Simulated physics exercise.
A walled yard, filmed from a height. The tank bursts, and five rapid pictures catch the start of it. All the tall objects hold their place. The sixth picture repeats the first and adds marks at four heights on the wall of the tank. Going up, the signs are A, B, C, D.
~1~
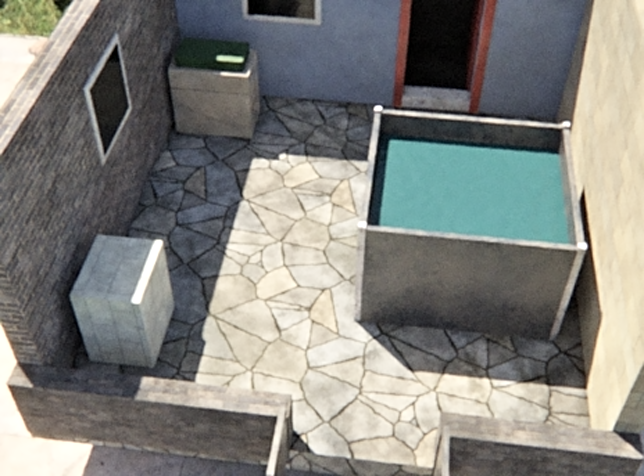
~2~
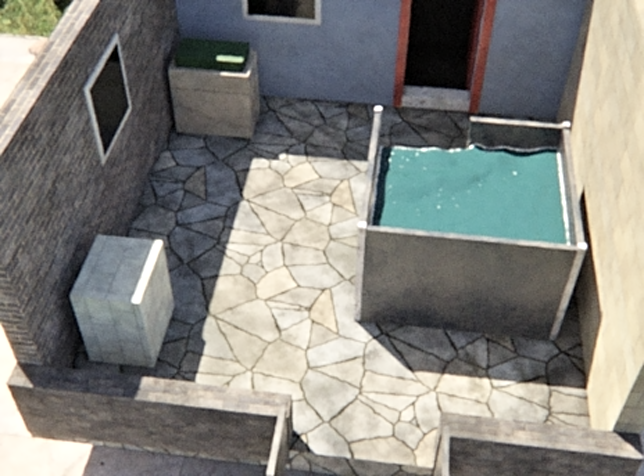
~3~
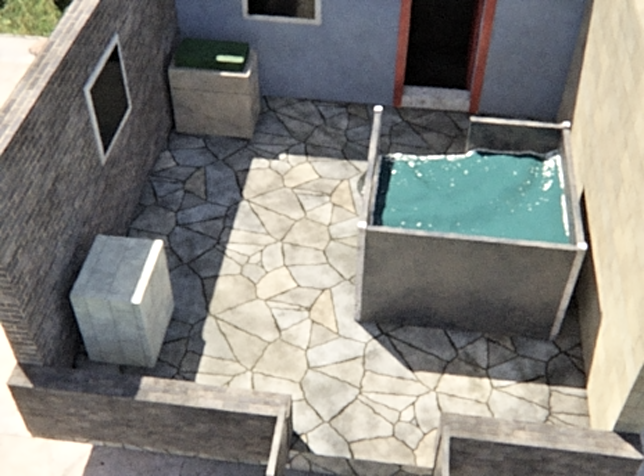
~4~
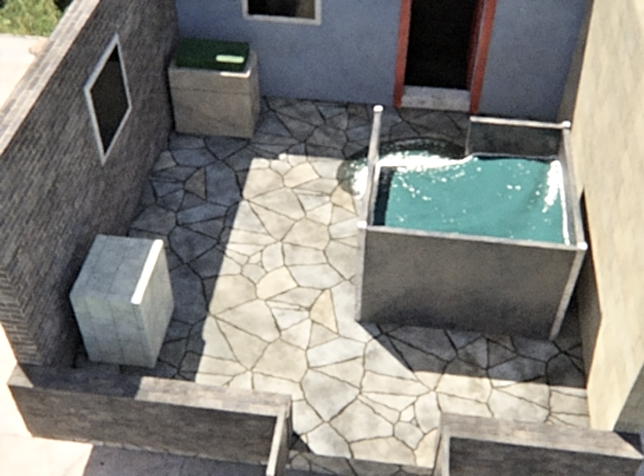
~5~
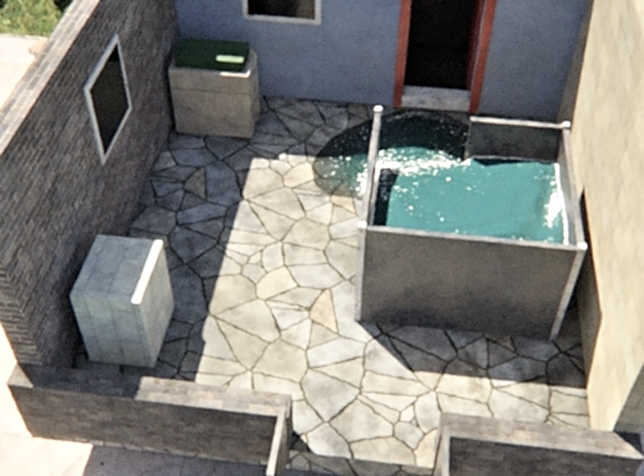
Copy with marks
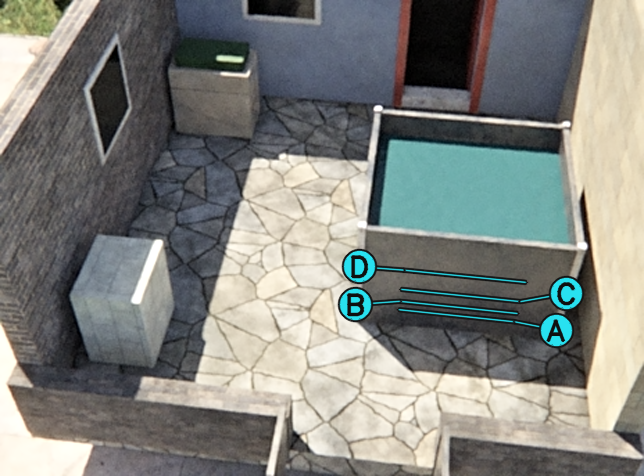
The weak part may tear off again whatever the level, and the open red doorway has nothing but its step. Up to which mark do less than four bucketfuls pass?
B.
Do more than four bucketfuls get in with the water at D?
Yes, it does.
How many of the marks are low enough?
Two of the four.
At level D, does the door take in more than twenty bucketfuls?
Yes, it does.
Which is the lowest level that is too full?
Here it is level C.
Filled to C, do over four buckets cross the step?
Yes, it does.
On the marked copy, A at (456, 315); B at (458, 307); C at (460, 295); D at (464, 276); from the bottom up A, B, C, D.
Choosing A, nothing gets over.
Choosing B, a bucket or two gets in.
Choosing C, about 10 bucketfuls get in.
Choosing D, dozens of bucketfuls pour in.
